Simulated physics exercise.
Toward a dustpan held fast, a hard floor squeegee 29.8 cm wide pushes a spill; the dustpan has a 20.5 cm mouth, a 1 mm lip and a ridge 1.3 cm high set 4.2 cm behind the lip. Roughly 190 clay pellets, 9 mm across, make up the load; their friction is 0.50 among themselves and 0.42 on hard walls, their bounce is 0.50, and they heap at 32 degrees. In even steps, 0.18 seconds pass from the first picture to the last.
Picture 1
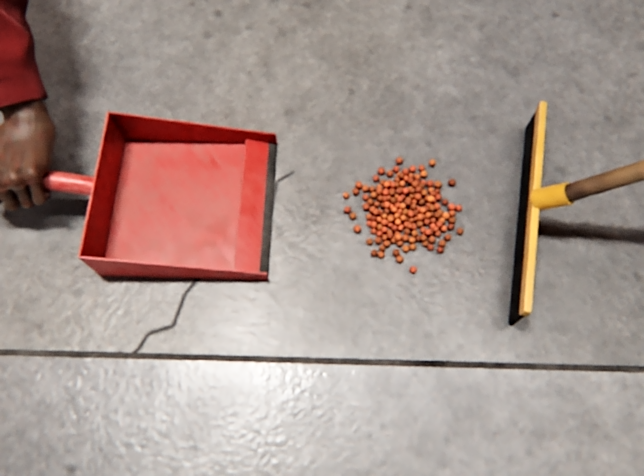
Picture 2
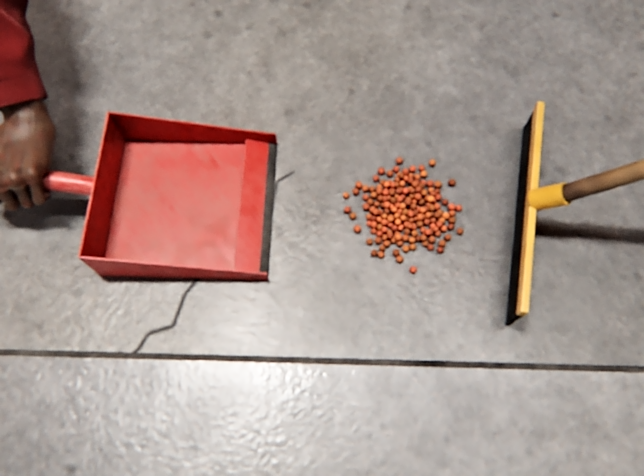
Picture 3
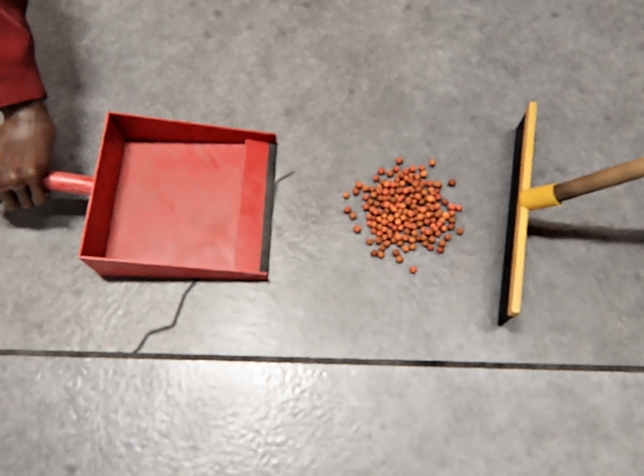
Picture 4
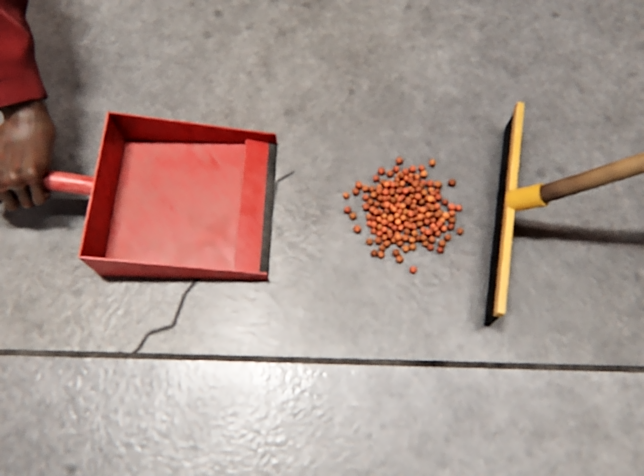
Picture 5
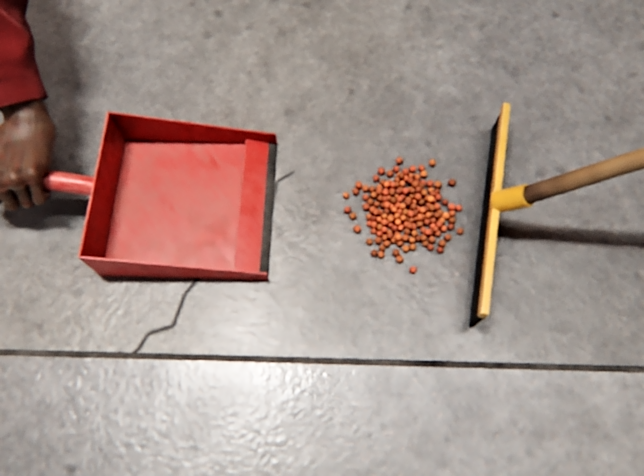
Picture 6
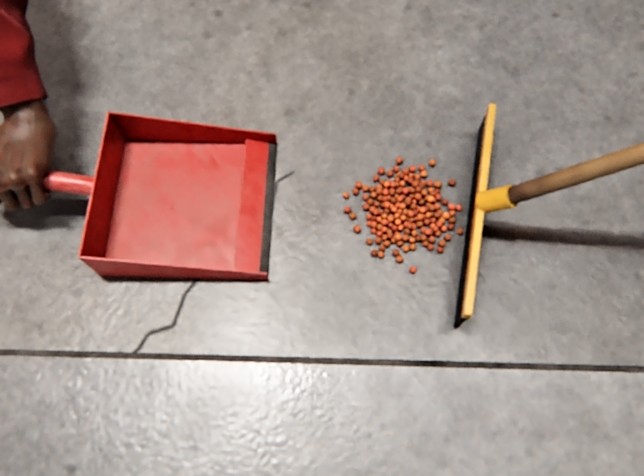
A yellow squeegee with a wooden handle slid slowly left across the gray floor, stopping short of a scattered heap of reddish-brown pellets, while a hand held a red dustpan still on the left.
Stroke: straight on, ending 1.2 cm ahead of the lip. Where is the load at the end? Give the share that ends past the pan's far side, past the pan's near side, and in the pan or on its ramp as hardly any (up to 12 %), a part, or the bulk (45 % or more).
Far side: Hardly any; near side: Hardly any; pan: A part.
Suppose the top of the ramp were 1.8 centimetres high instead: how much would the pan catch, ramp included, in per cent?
Roughly 15 per cent.
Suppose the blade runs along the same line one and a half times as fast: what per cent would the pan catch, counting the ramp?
I'd guess it lands at about 30 per cent.
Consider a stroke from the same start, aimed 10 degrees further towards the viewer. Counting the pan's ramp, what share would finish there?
10 %.
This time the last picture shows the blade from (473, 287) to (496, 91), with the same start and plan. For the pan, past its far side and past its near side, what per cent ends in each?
Per cent by place - pan 35, far side 30, near side 0.
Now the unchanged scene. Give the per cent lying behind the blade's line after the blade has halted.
My guess is close to 0 per cent.
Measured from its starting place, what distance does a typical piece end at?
Around 18 centimetres.
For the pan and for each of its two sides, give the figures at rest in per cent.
So it's far side at 10 percent, near side at 5 percent, and the pan at 20 percent.
Then, 0.22 s after the last picture, middle of the blade 15 cm from the lip; 0 % over the lip, far side 0 %, near side 0 %.
Then, 0.36 s after the last picture, middle of the blade 8 cm from the lip; 0 % over the lip, far side 5 %, near side 0 %.
Then, 0.63 s after the last picture, middle of the blade 4 cm from the lip; 20 % over the lip, far side 10 %, near side 5 %.
In the end, far side 10 %, near side 5 %, pan 20 %, in front of the lip or behind the blade 70 %.
